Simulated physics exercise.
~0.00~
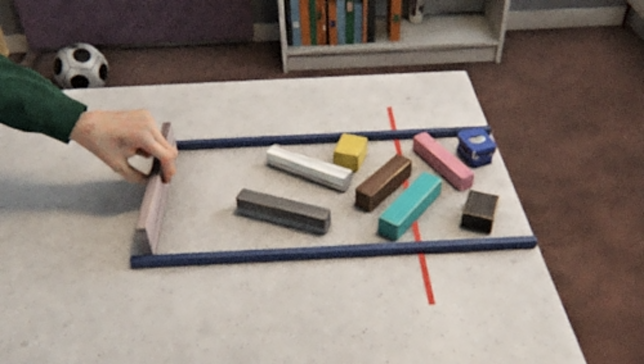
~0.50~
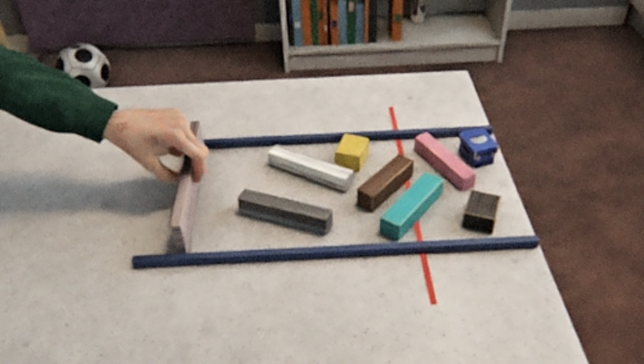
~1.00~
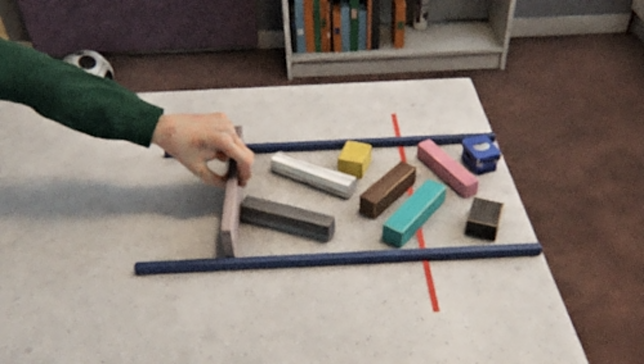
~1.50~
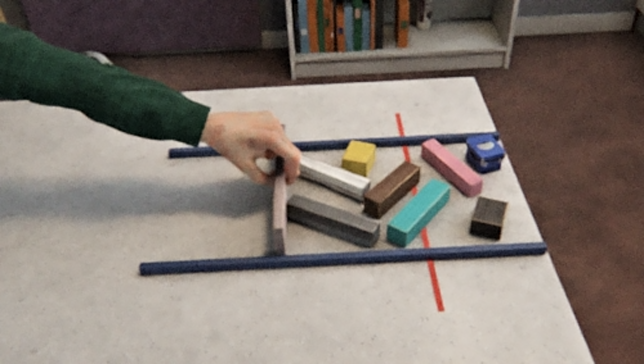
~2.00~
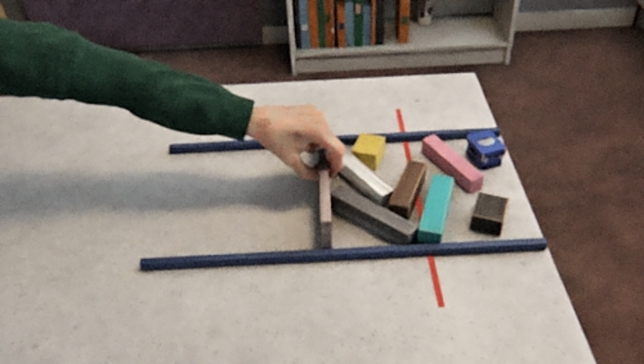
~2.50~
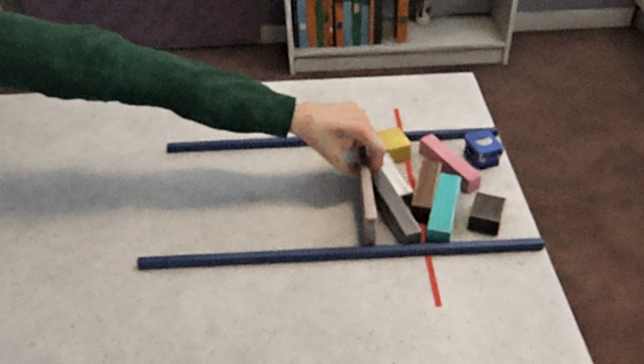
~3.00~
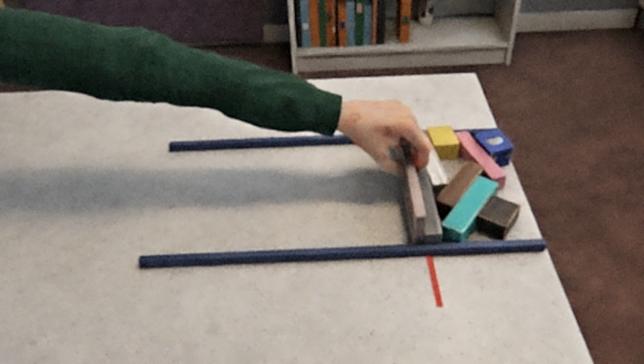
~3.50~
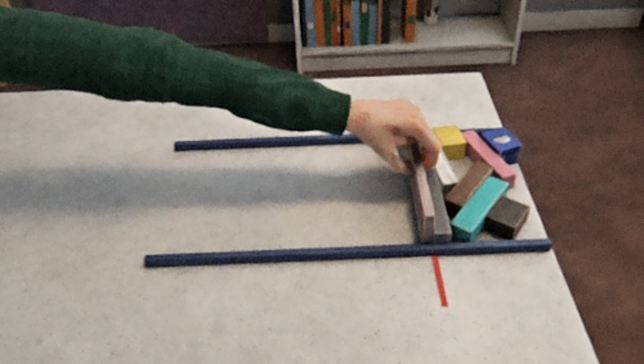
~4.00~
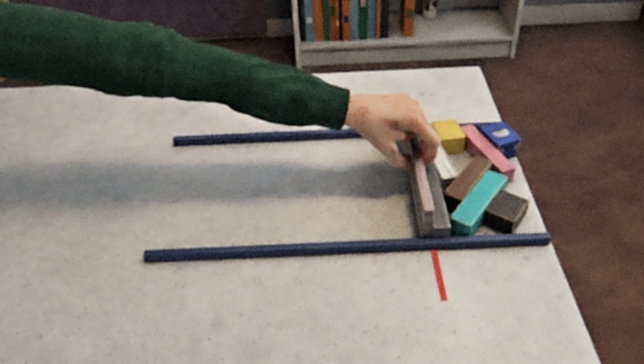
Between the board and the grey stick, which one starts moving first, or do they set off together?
The board starts moving first. The grey stick lies still while the hand slides the board toward it, and only shifts to the right later.
